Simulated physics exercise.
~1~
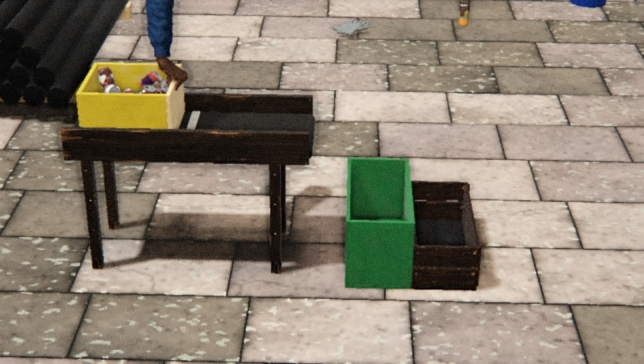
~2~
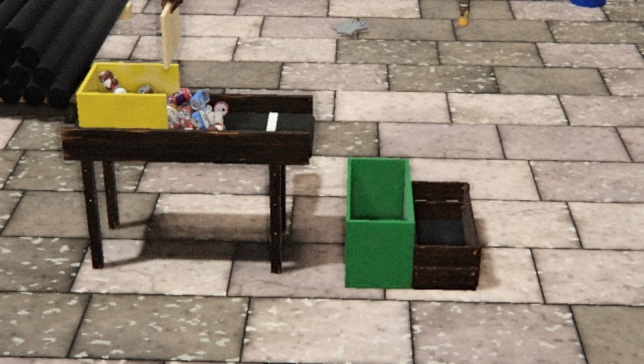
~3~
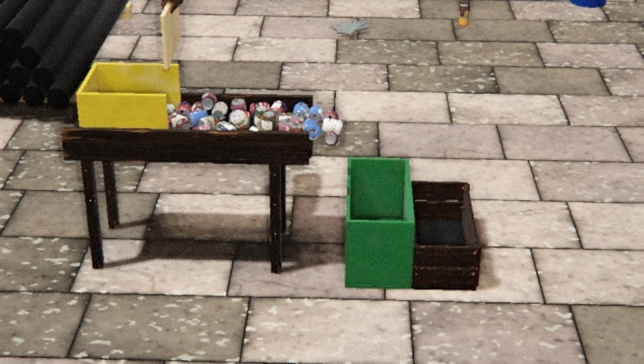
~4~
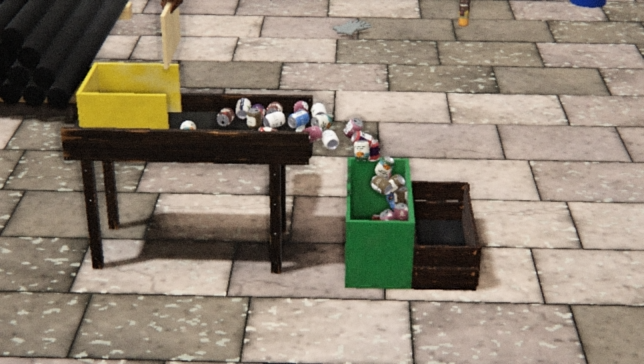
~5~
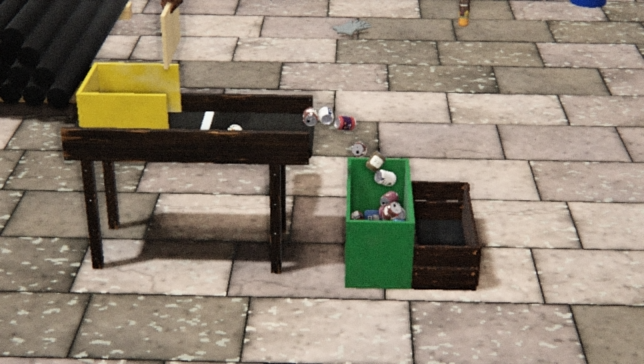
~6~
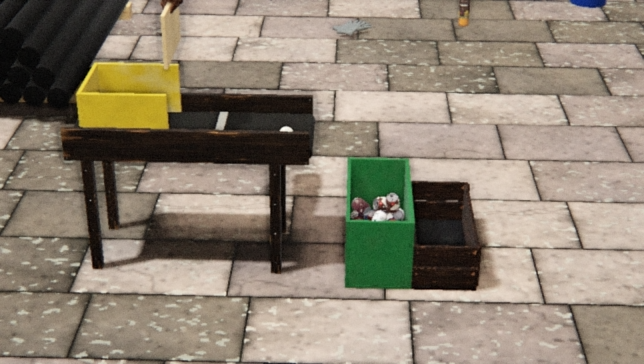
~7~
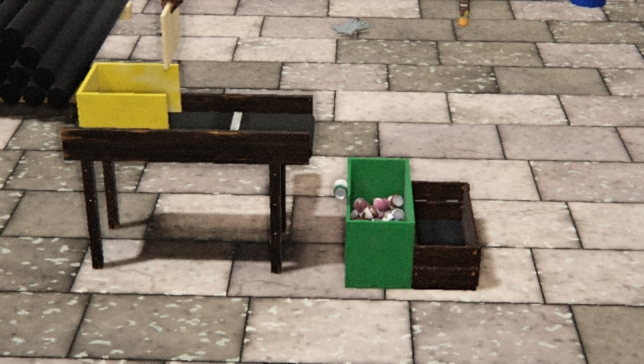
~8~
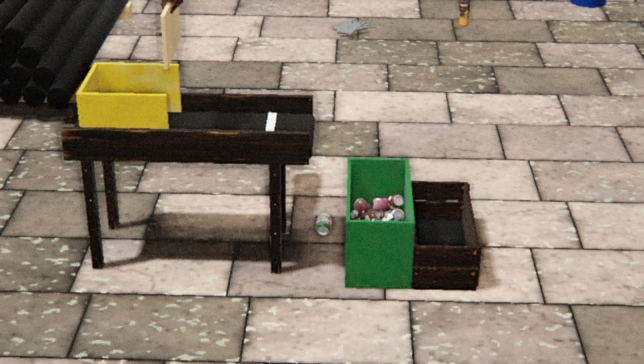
Mini cans spilling from a yellow pen along a dark belt and dropping into a green tote, one landing on the paving.
